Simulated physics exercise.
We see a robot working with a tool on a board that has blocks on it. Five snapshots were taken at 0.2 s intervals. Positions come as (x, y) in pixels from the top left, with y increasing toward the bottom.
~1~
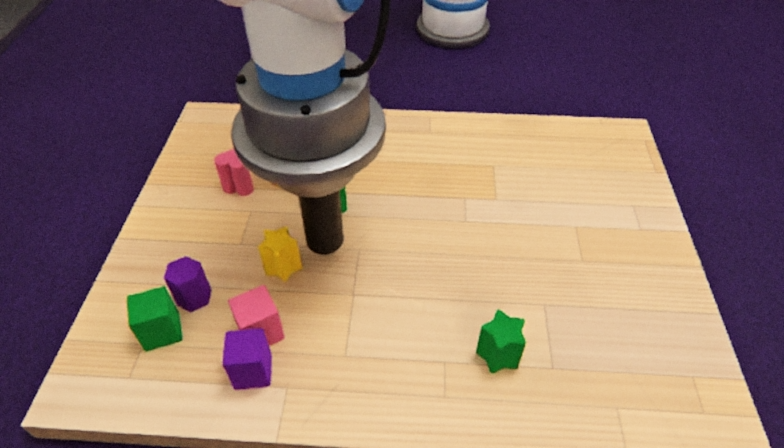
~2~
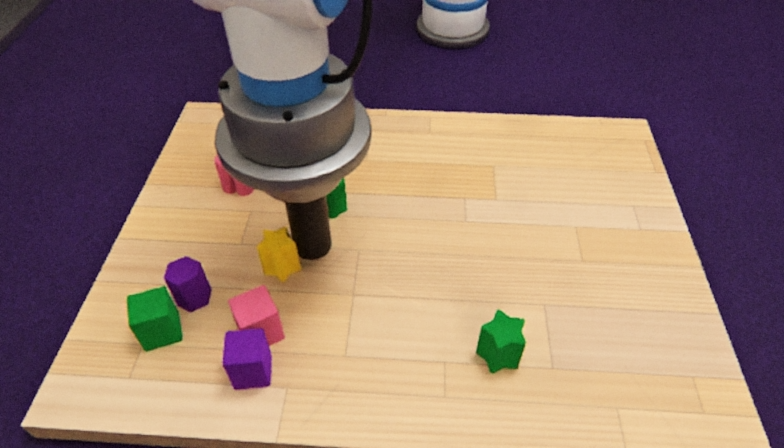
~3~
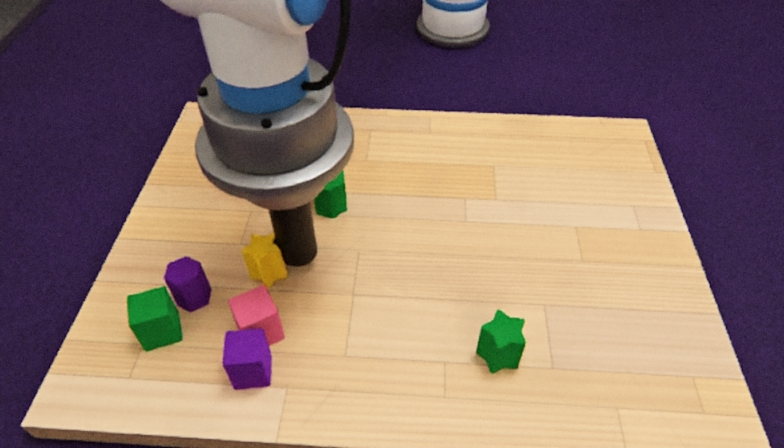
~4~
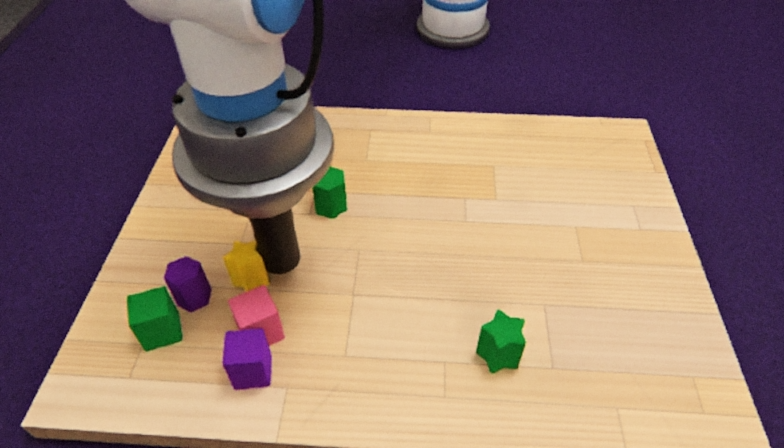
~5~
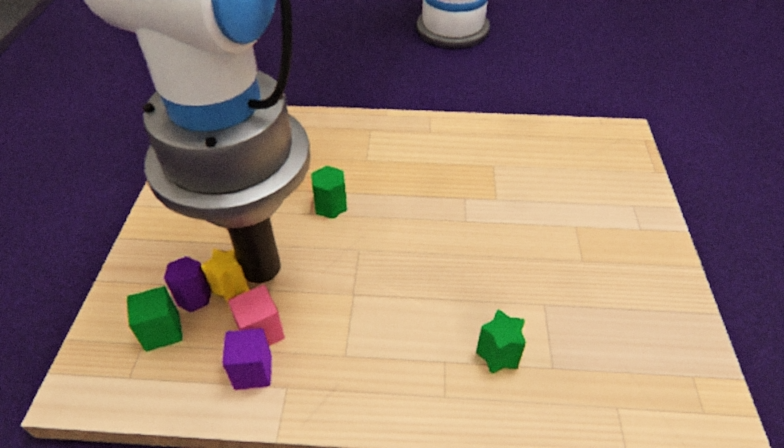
A robot arm with a dark cylindrical tool moves left and slightly toward the viewer across a wooden board, pushing a yellow star block closer to a purple hexagon, while the other coloured blocks stay in place.
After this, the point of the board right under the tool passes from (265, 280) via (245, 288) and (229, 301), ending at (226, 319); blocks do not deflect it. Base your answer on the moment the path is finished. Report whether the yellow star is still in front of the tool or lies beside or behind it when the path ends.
The block lies off to the side or behind.
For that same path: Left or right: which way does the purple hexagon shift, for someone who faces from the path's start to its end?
It moves right.
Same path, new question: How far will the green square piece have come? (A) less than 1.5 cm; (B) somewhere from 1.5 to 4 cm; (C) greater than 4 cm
(A)
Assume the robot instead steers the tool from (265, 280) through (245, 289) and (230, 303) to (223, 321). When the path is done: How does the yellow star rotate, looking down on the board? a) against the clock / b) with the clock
The correct letter is b.
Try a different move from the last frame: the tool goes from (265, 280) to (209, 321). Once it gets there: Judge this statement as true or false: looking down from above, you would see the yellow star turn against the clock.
False
What follows on the original path. Halfway along, tool (230, 282); green square piece (140, 308), turned 20° anticlockwise; purple hexagon (154, 271); yellow star (189, 274).
At the end, tool (221, 307); green square piece (140, 308), turned 20° anticlockwise; purple hexagon (151, 272), turned 25° clockwise; yellow star (179, 286), turned 20° clockwise; pink square piece in place.
